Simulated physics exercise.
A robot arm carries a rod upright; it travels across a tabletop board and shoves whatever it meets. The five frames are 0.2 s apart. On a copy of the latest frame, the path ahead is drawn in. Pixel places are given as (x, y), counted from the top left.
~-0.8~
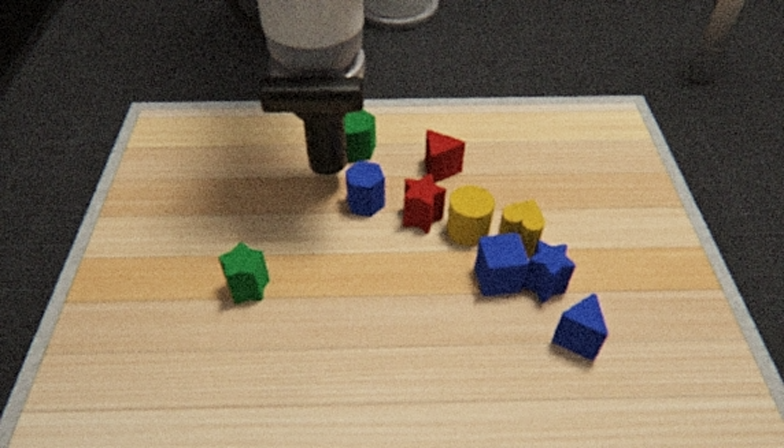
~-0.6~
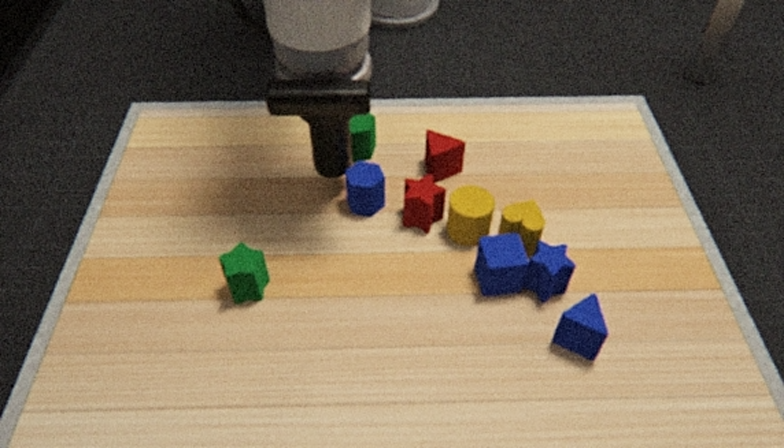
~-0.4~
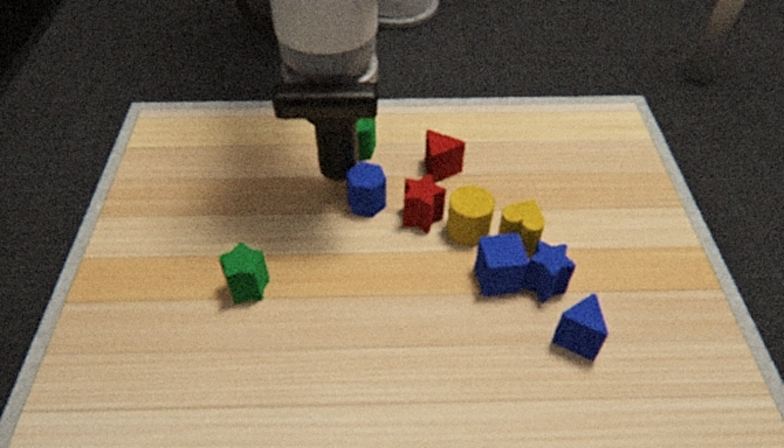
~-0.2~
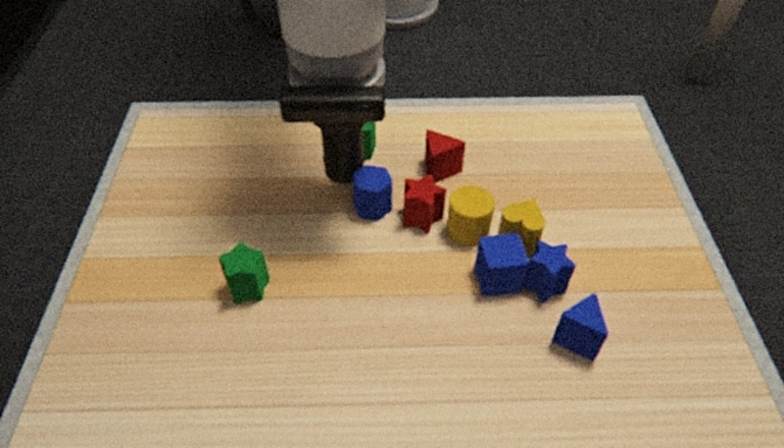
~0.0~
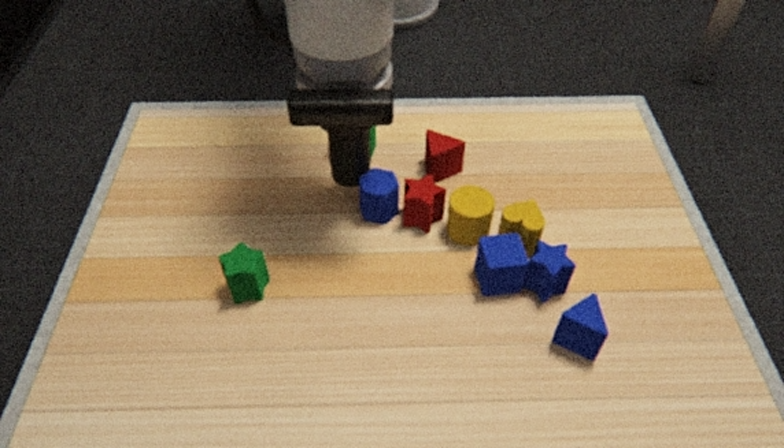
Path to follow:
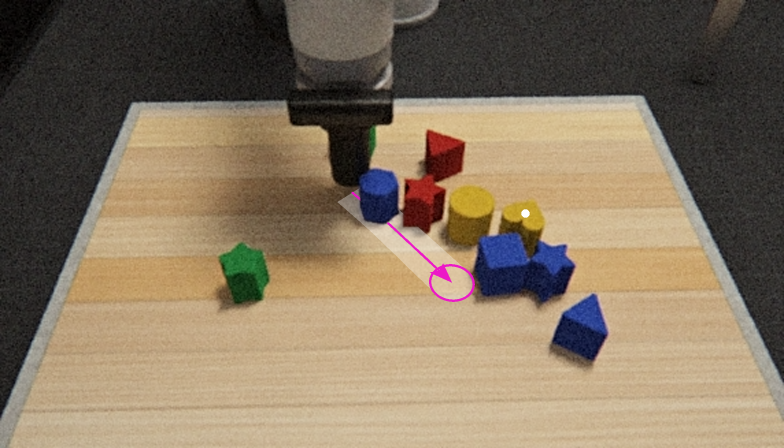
A dark rod on a pale robotic arm glides slowly rightward and slightly nearer over a light wooden board, seen from above at an angle by a still camera. Around it sit a green block behind, a green star to the left, red, yellow and blue blocks to the right, and a blue hexagonal block close by. The rod reaches that blue block and nudges it a little rightward toward the red star, while the others stay put.
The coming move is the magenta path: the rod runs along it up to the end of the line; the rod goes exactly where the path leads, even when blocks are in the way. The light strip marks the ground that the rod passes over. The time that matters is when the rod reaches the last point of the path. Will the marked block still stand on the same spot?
No, it doesn't check out.
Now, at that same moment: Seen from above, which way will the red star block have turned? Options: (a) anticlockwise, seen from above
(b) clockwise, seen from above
Option a.
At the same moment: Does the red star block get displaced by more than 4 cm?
Yes, that is what happens.
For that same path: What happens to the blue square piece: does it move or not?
In the end it has been moved.
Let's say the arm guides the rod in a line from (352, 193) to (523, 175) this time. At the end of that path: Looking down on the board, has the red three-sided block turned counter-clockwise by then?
Yes
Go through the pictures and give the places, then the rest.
In the first frame, rod tip at (328, 163); block tops, blue hexagonal block at (365, 173); red star block at (423, 188); blue square piece at (504, 250); yellow heart block at (525, 214).
In the second frame, rod at (333, 166); blocks unchanged.
In the third frame, rod at (339, 168); blocks unchanged.
In the fourth frame, rod at (345, 171); blue hexagonal block at (372, 177).
In the fifth frame, rod at (351, 174); blue hexagonal block at (379, 181); red star block at (423, 188); blue square piece at (504, 250); yellow heart block at (525, 214).
Path on the board, in a line from (352, 193) to (452, 283); the dot is on the yellow heart block.
What follows on the original path. One third of the way, rod at (384, 202); blue hexagonal block at (419, 206), turned 25° anticlockwise; red star block at (452, 196), turned 25° anticlockwise; yellow heart block at (536, 215).
Two thirds of the way, rod at (418, 233); blue hexagonal block at (460, 235), turned 35° anticlockwise; red star block at (475, 208), turned 60° anticlockwise; yellow heart block at (555, 215), turned 45° clockwise.
At the end, rod at (454, 265); blue hexagonal block at (501, 252), turned 90° anticlockwise; red star block at (475, 208), turned 60° anticlockwise; blue square piece at (544, 257), turned 25° clockwise; yellow heart block at (555, 215), turned 45° clockwise.
